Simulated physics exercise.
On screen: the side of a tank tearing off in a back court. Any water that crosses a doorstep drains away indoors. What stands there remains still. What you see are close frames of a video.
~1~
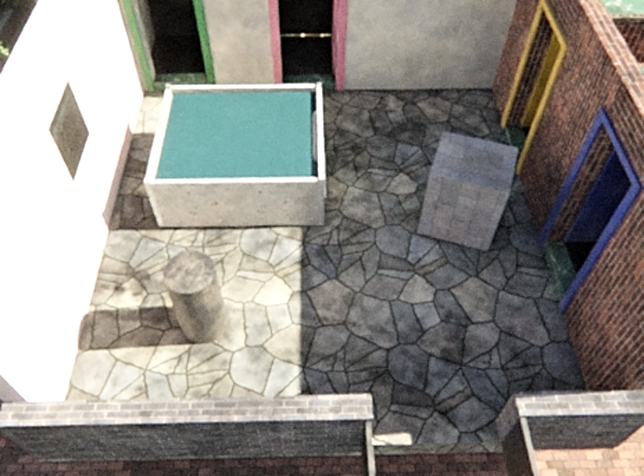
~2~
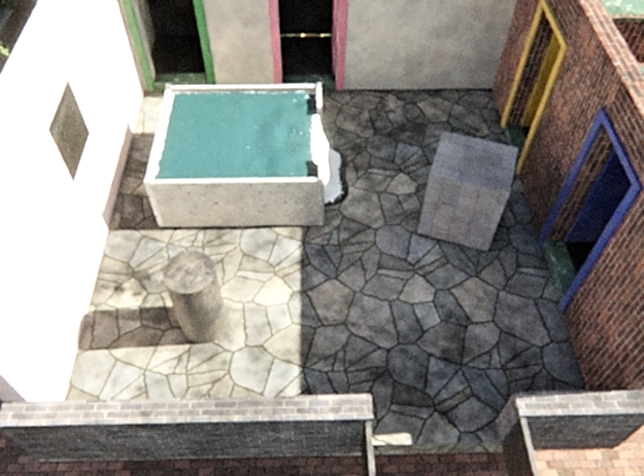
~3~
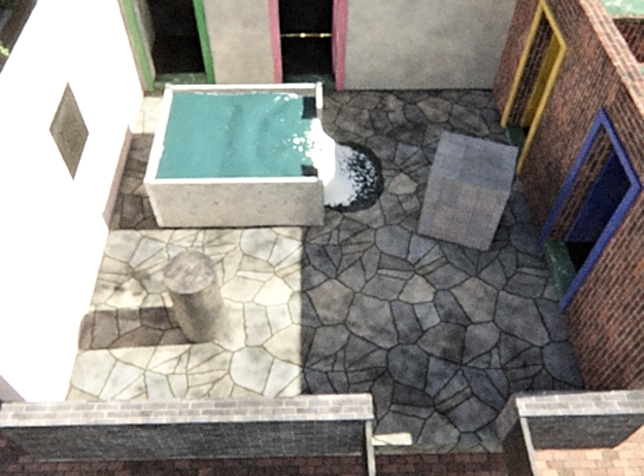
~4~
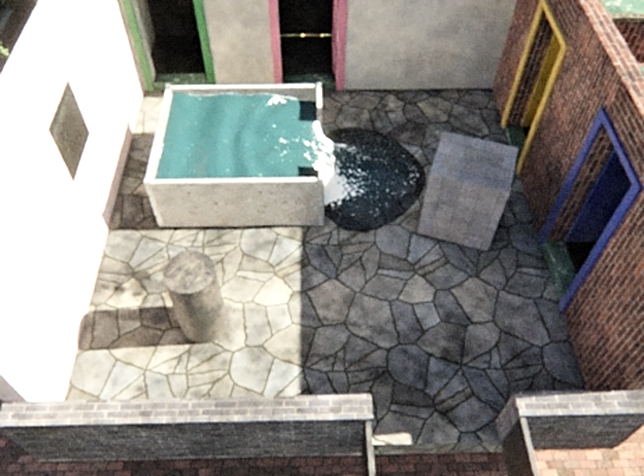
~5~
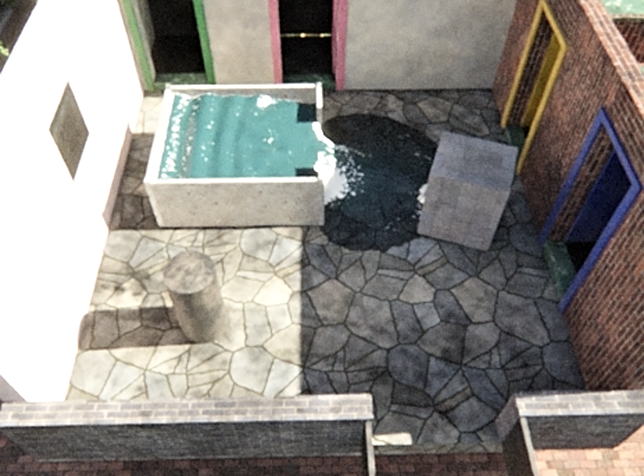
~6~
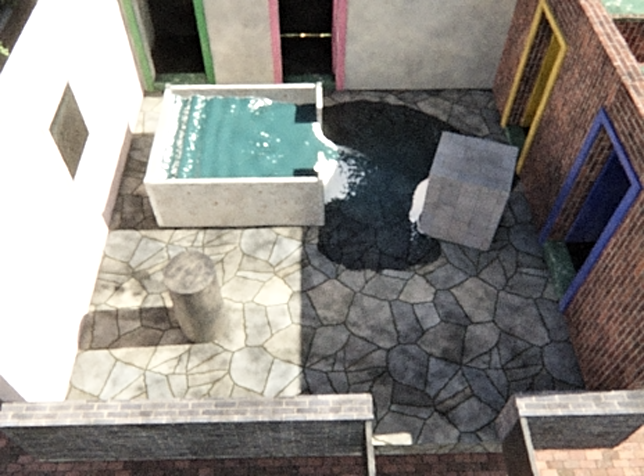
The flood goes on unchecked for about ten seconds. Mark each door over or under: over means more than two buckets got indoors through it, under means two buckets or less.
Blue door - under, green door - under, pink door - under, yellow door - over.
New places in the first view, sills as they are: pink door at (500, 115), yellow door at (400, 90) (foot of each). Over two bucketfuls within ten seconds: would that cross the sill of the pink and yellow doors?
Note: Pink beats the limit, yellow beats the limit.
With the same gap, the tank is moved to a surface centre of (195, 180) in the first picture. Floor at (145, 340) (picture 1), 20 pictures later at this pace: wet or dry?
Unflooded.
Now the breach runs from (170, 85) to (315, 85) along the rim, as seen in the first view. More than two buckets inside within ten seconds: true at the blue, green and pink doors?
Result: Blue door misses it, green door tops it, pink door tops it.
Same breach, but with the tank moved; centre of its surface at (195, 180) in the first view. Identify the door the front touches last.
Final one: The green door.
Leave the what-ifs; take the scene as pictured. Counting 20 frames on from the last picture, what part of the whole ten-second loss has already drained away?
Somewhere around 45 per cent, I'd say.
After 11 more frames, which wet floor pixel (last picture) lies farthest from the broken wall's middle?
Pixel estimate: (594, 417).
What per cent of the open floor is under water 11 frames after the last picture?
I'd estimate some 50 per cent.
A moment on, water covers 30 % of the floor; the blue door wet at the sill, nothing in, the green door not reached, the pink door wet at the sill, nothing in, the yellow door over two buckets in.
Next, water covers 50 % of the floor; the blue door wet at the sill, nothing in, the green door not reached, the pink door wet at the sill, nothing in, the yellow door far over two buckets in.
Then, water covers 55 % of the floor; the blue door wet at the sill, nothing in, the green door not reached, the pink door wet at the sill, nothing in, the yellow door far over two buckets in.
Later, water covers 75 % of the floor; the blue door wet at the sill, nothing in, the green door wet at the sill, nothing in, the pink door wet at the sill, nothing in, the yellow door far over two buckets in.
In the end, water covers 95 % of the floor; the blue door wet at the sill, nothing in, the green door wet at the sill, nothing in, the pink door wet at the sill, nothing in, the yellow door far over two buckets in.
